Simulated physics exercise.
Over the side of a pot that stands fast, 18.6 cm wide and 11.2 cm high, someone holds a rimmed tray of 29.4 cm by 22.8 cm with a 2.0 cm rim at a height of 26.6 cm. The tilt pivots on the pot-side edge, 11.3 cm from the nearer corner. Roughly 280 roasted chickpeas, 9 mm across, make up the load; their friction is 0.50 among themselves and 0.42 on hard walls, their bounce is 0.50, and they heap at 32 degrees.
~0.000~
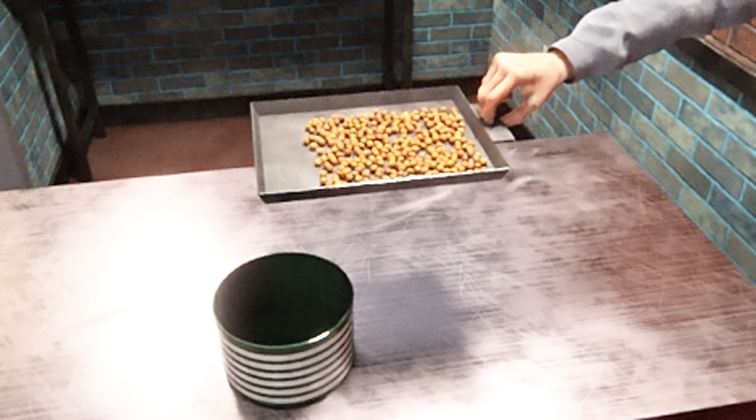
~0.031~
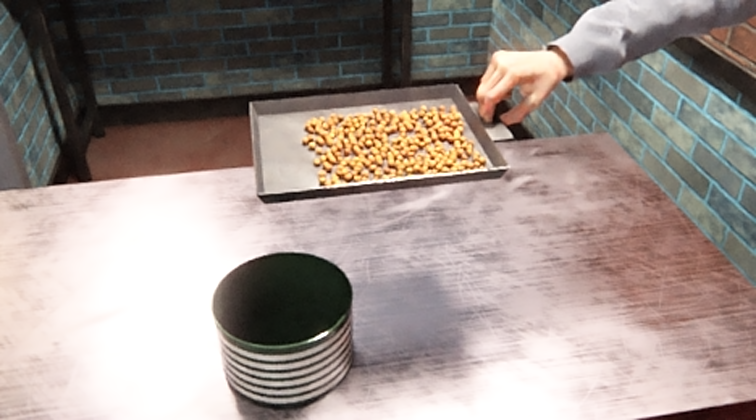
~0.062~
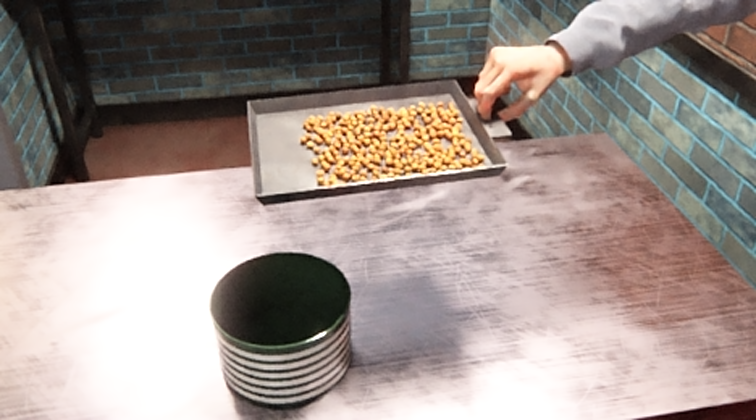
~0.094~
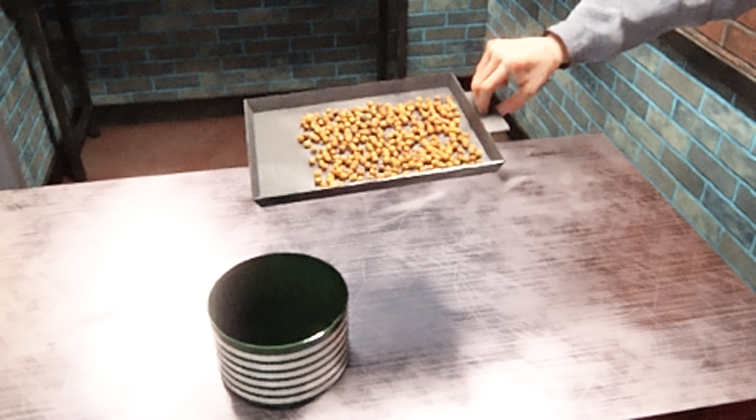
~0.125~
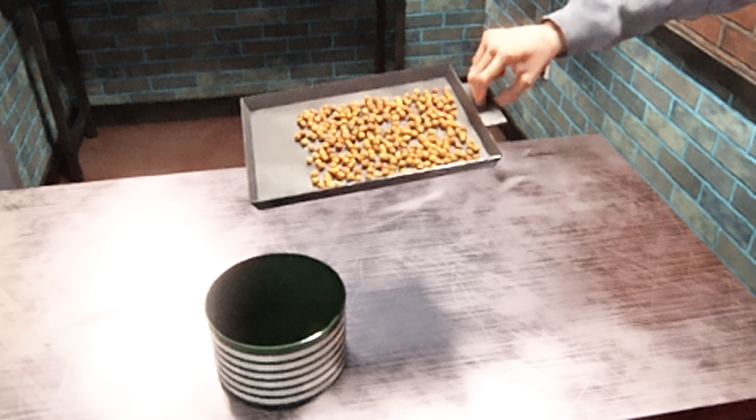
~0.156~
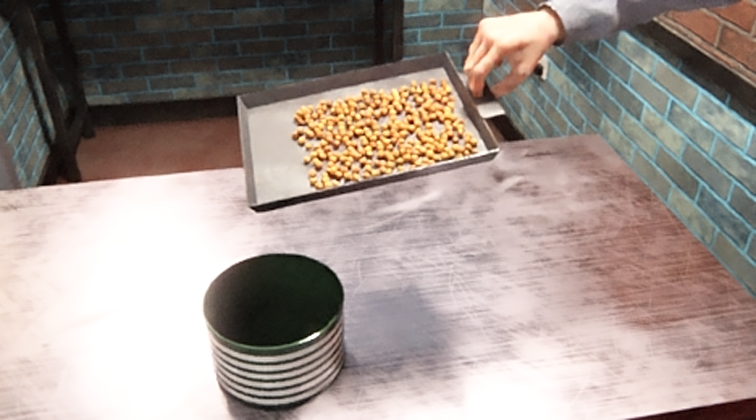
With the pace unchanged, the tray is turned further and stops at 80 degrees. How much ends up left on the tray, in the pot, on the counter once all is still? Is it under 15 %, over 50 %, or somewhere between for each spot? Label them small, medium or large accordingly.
Left on the tray - small, pot - large, counter - small.
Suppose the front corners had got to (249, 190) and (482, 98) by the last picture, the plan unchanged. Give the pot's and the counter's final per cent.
In the pot: 5 per cent; on the counter: 95 per cent.
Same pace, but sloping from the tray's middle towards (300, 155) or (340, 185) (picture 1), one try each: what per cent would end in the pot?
About 25 per cent on the first try and 95 per cent on the second.
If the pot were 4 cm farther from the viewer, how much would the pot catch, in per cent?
Then roughly 85 percent would land in it.
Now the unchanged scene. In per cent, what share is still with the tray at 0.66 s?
It's roughly 85 percent.
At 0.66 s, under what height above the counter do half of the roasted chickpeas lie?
Median height: Approx. 24 cm.
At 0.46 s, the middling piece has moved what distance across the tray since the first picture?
Displacement on the tray: Roughly 5 cm.
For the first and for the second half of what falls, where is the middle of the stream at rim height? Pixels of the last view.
Early: About (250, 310); late: About (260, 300).
After 0.46 s, tilt 45 degrees; the tray holds 100 %, the pot 0 %.
Then, at 0.66 s, tilt 68 degrees; the tray holds 85 %, the pot 0 %.
Then, at 0.98 s, tilt 80 degrees; the tray holds 10 %, the pot 85 %.
In the end, at 2.2 s, tray 5 %, pot 95 %, counter 0 %.
